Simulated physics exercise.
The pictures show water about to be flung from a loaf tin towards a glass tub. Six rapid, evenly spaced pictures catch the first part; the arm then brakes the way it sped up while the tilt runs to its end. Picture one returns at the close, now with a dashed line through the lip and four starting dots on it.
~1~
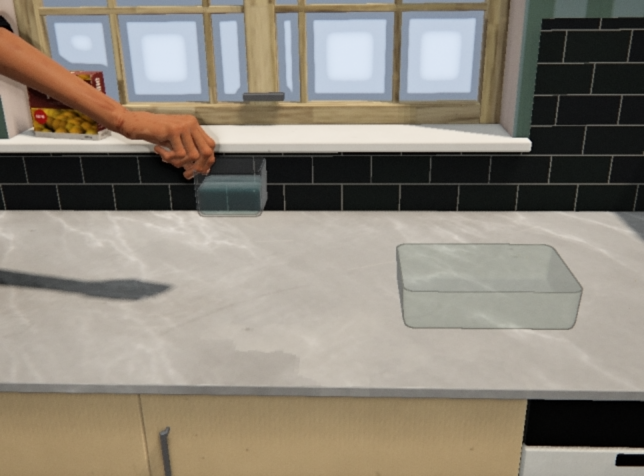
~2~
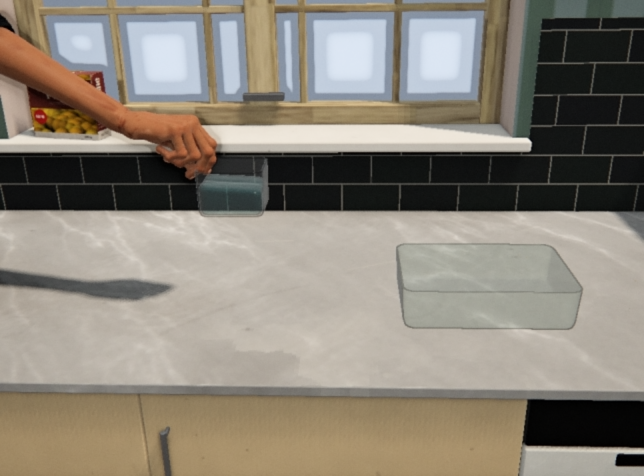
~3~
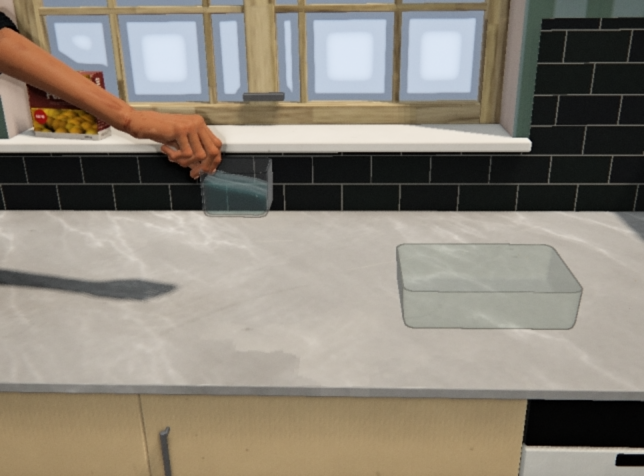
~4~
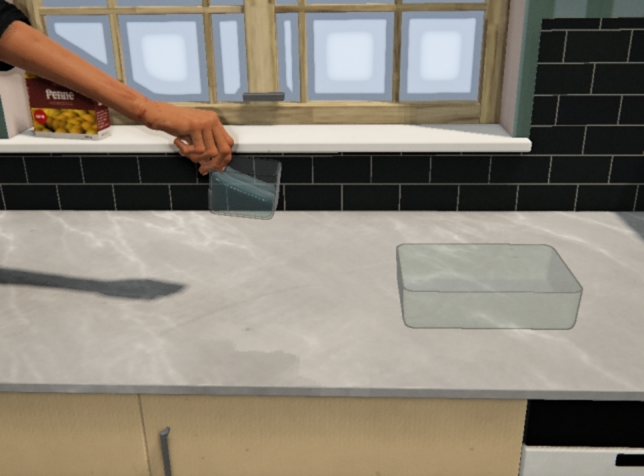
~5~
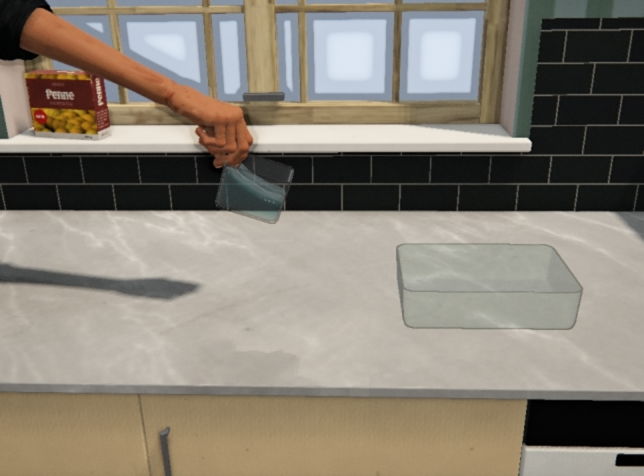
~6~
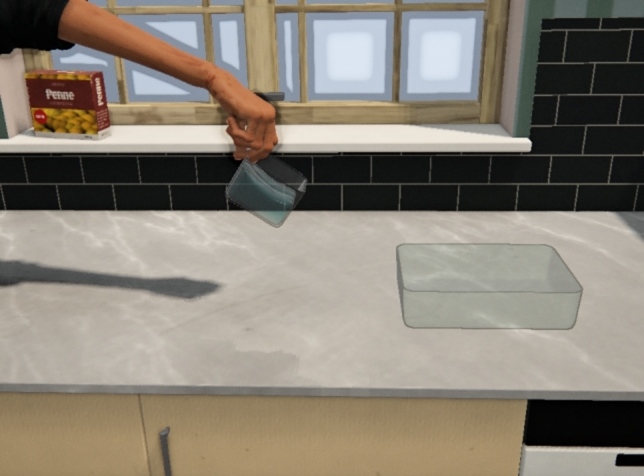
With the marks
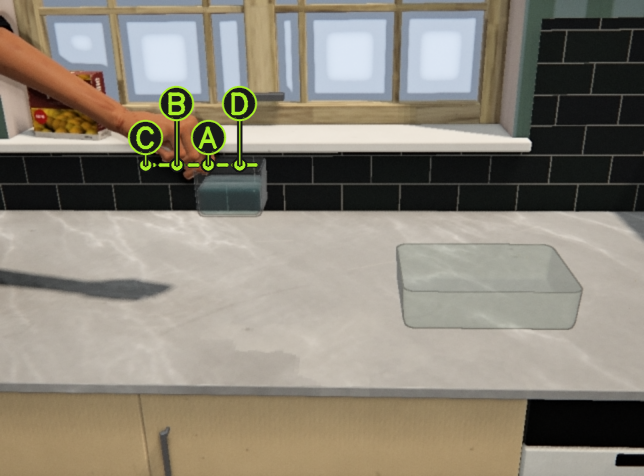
A hand reaching in from the left holds a small clear container of bluish water, first almost still, then drifting slightly right as it tilts steadily rightwards. A fixed camera looks from the front across a pale marbled kitchen counter with black tiles and a wooden-framed window behind. A clear glass tub sits unmoving at right, and a red penne box stands on the white sill at left.
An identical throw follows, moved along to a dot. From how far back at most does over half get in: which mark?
That is dot D.
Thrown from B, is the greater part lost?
Yes, it does.
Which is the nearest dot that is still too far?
Here it is dot A.
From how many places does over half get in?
One.
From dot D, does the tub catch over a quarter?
Yes.
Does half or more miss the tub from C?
Yes, that goes wrong.
On the marked copy, A at (208, 165); B at (176, 165); C at (145, 165); D at (239, 165).
With A, about 9 % lands in the tub, 87 % falls short and 4 % goes beside or beyond.
With B, about 0 % lands in the tub, 98 % falls short.
With C, about 0 % lands in the tub, 100 % falls short.
With D, about 72 % lands in the tub, 17 % falls short and 11 % goes beside or beyond.
